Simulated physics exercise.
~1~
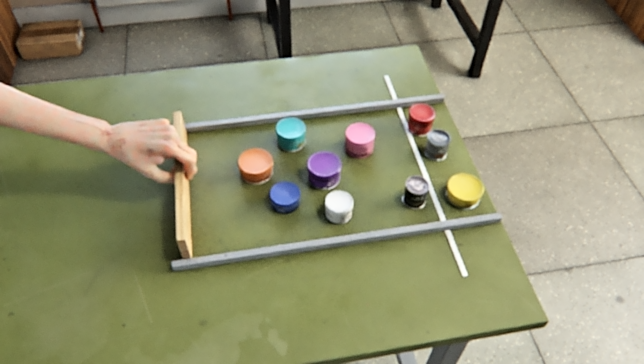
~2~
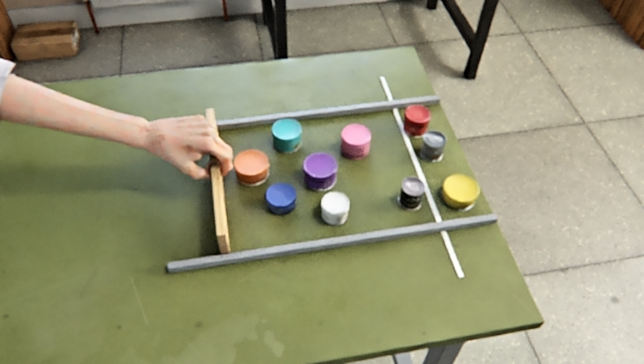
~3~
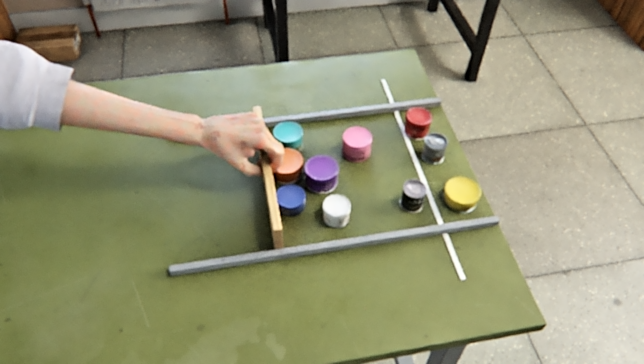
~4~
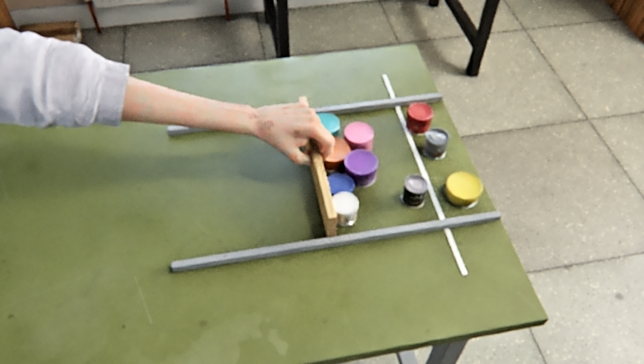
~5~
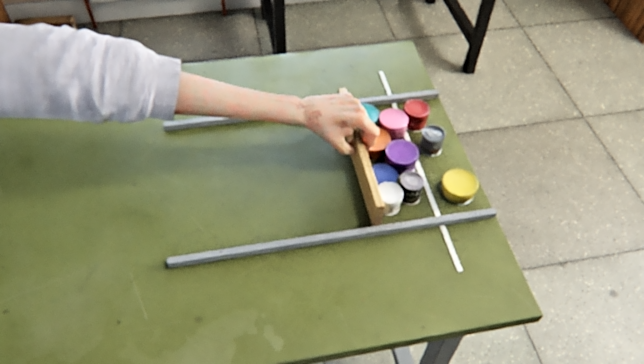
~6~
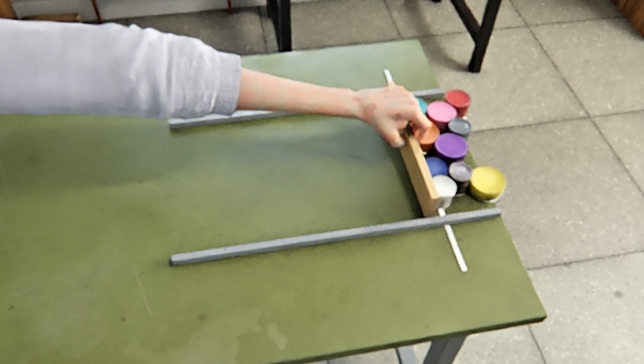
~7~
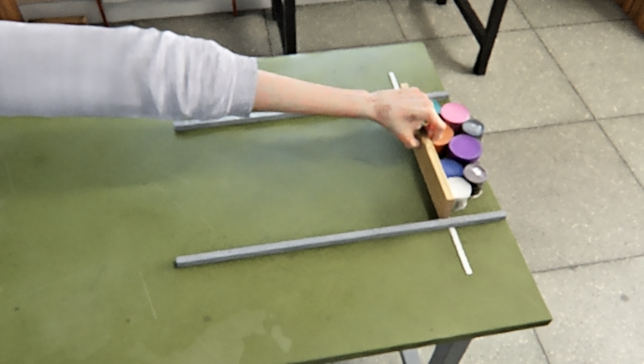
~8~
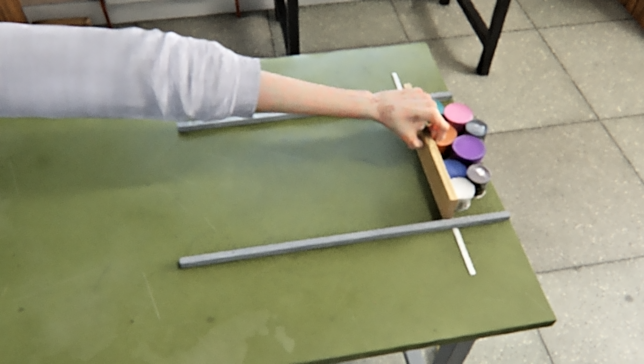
At the start, a hand holds an upright wooden board at the left of a green table, with colourful small pots spread between two grey rails and a white tape strip near the right edge. The hand slides the board right, and it reaches the orange and blue pots first. It gathers the turquoise, purple, white and pink ones into a tight cluster, which then presses against the pots by the tape. The bunch crowds the table's edge, and the red and yellow pots go over it and out of sight. The board stops at the tape, with the remaining pots packed against it.
